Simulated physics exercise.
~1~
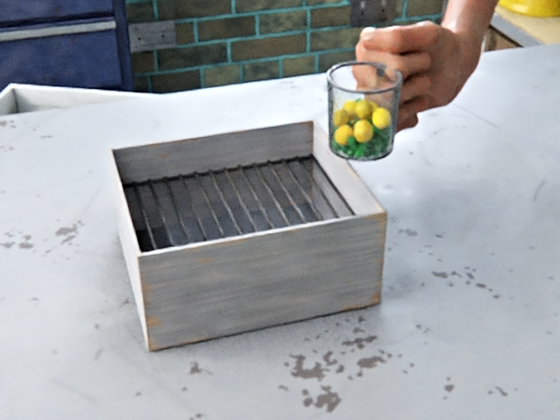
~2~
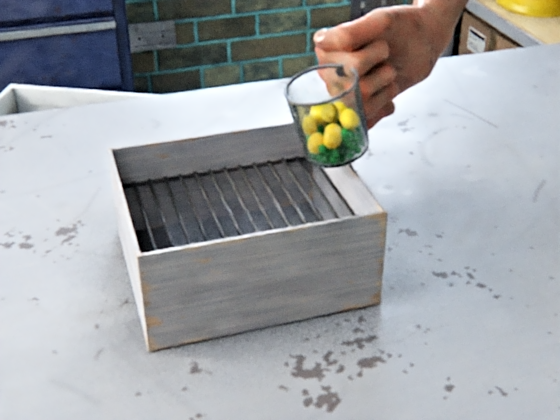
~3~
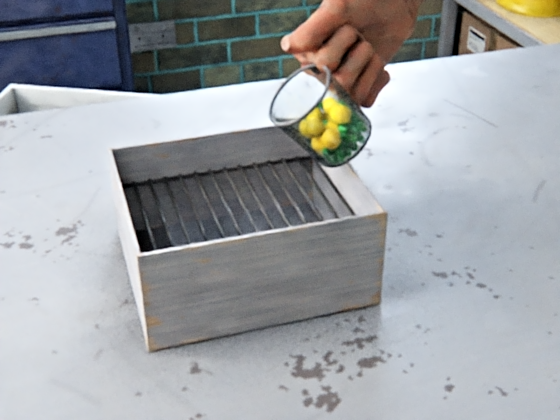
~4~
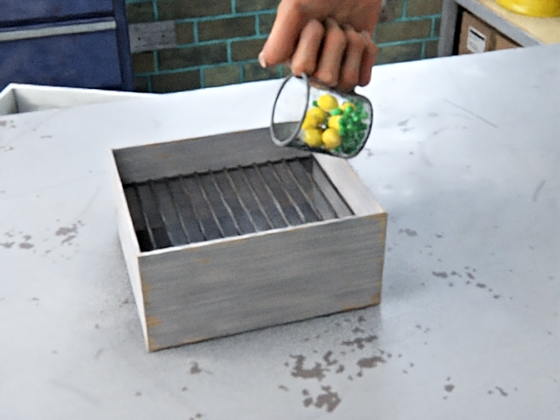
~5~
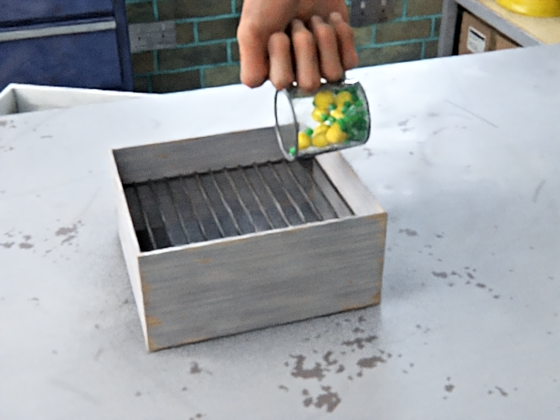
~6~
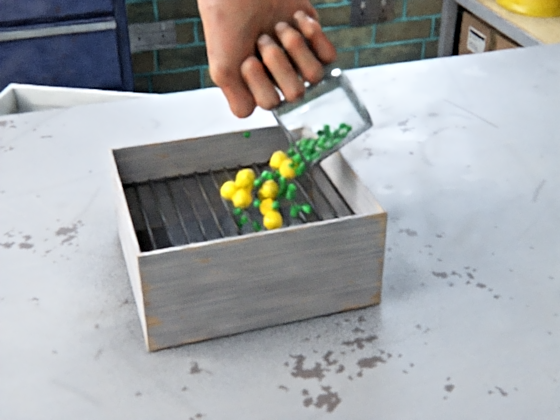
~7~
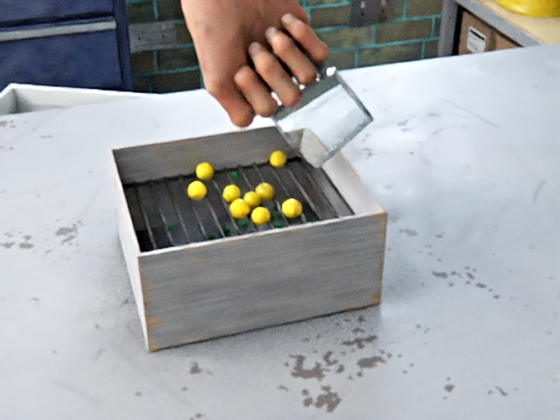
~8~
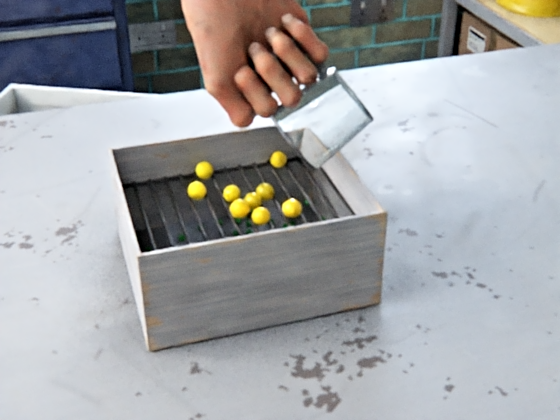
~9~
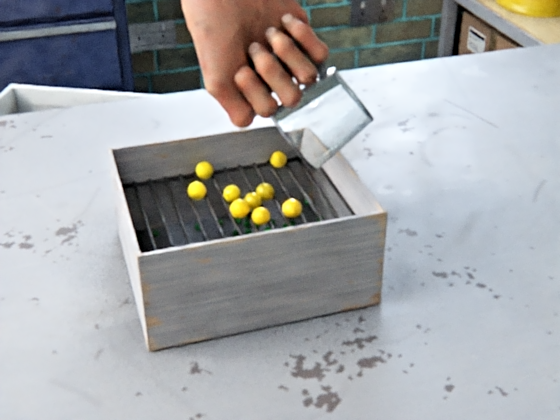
On a worktop, a hand tipping a glass of green and yellow beads over a boxed wire rack, only yellow staying on top.
